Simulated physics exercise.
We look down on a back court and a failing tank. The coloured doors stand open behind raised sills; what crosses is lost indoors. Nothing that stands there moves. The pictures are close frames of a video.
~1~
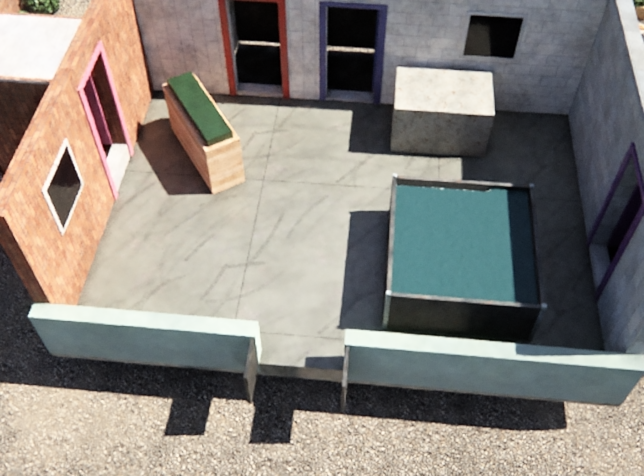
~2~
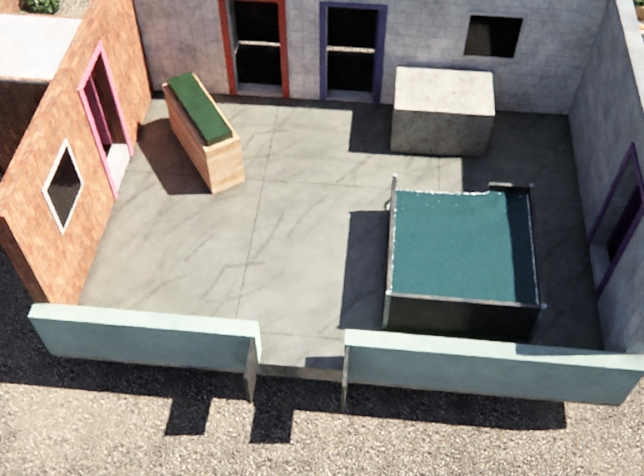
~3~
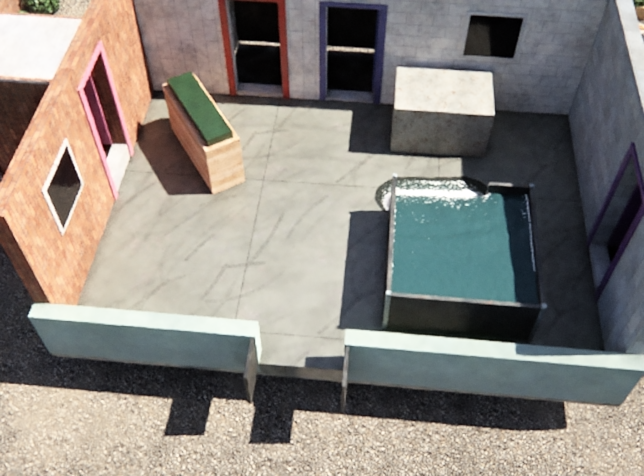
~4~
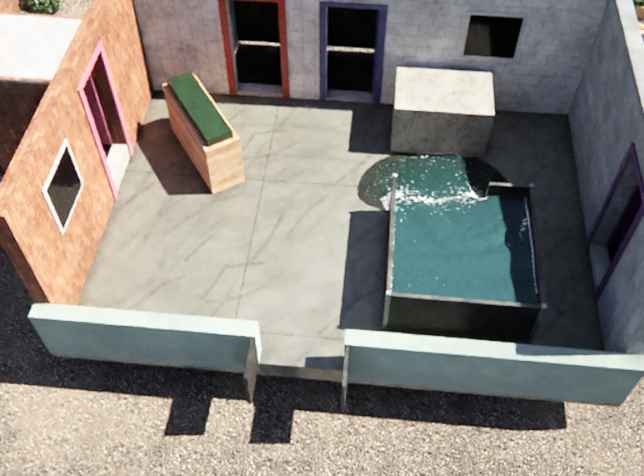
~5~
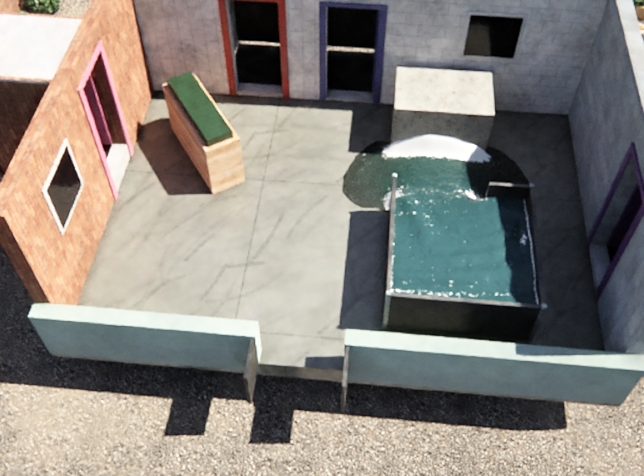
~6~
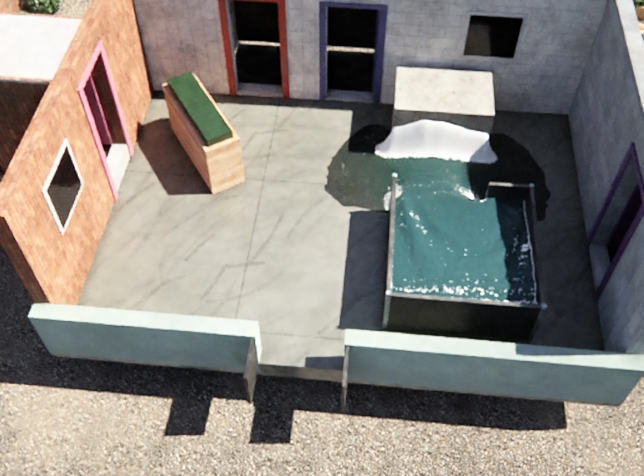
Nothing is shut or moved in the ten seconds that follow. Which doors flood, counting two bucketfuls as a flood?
In the end: The blue door floods; the purple door holds within the limit; the red door floods; the pink door holds within the limit.
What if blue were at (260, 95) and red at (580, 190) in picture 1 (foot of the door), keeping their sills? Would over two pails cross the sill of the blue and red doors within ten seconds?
The blue one goes over, the red one lets more in.
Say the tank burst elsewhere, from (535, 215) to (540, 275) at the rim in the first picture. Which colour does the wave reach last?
That is the pink one.
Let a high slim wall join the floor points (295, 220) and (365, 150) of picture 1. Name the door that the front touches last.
It is the pink door.
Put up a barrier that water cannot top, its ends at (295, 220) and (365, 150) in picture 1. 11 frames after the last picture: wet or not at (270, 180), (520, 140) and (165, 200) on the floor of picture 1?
In that order: Not flooded, covered, no water.
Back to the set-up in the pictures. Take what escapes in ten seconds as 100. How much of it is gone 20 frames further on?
I make it 20 per cent.
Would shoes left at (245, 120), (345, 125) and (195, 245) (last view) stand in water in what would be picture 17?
In that order: Wet, under water, clear.
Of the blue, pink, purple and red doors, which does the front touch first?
It is the one in blue.
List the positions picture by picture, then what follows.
The first picture shows still water in the open tank at (463, 240).
In the second picture, the front is at (387, 208), out from the gap on the open tank's far side.
In the third picture, water pours out on the open tank's far side and has run to a hidden place.
In the fourth picture, the front is at (469, 159), out from the gap on the open tank's far side.
In the fifth picture, the front is at (377, 146), out from the gap on the open tank's far side.
In the sixth picture, the front is at (368, 129), out from the gap on the open tank's far side.
A moment on, water covers 25 % of the floor; the blue door under two buckets in, the purple door not reached, the red door not reached, the pink door not reached.
Next, water covers 40 % of the floor; the blue door under two buckets in, the purple door not reached, the red door under two buckets in, the pink door not reached.
Then, water covers 70 % of the floor; the blue door over two buckets in, the purple door wet at the sill, nothing in, the red door under two buckets in, the pink door wet at the sill, nothing in.
Later, water covers 85 % of the floor; the blue door over two buckets in, the purple door wet at the sill, nothing in, the red door over two buckets in, the pink door wet at the sill, nothing in.
In the end, water covers 95 % of the floor; the blue door over two buckets in, the purple door under two buckets in, the red door over two buckets in, the pink door wet at the sill, nothing in.
